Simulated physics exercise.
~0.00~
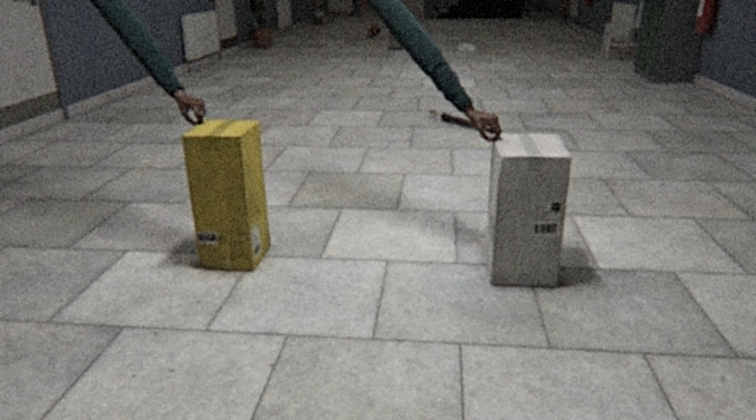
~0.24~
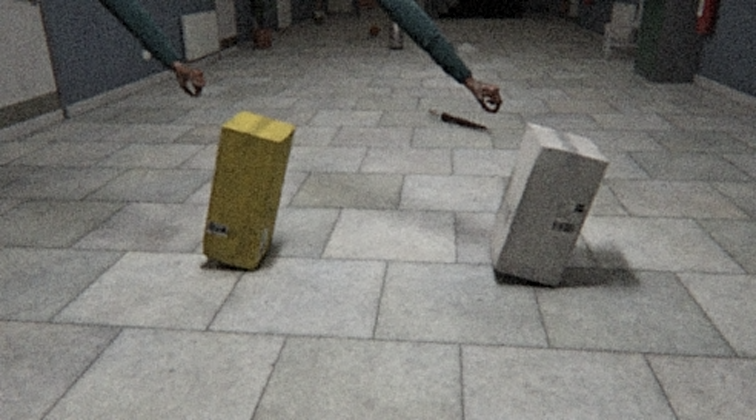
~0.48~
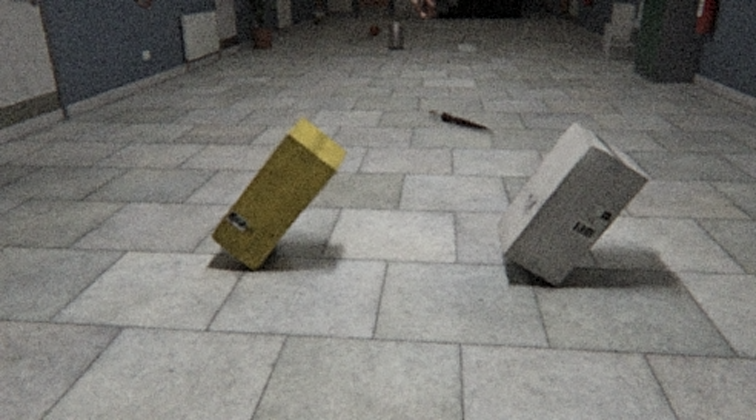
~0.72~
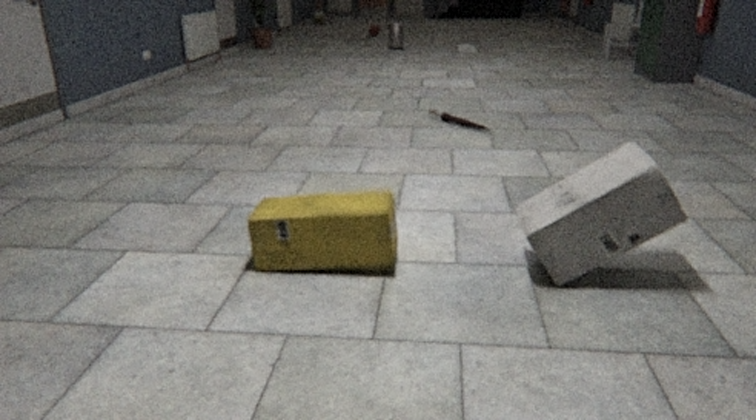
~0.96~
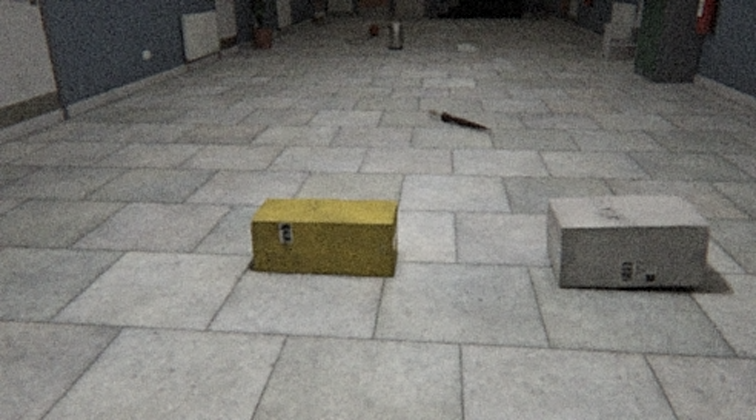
Yellow parcel and white box tipping to the right as two hands let go, the yellow landing on its side first, then the white.
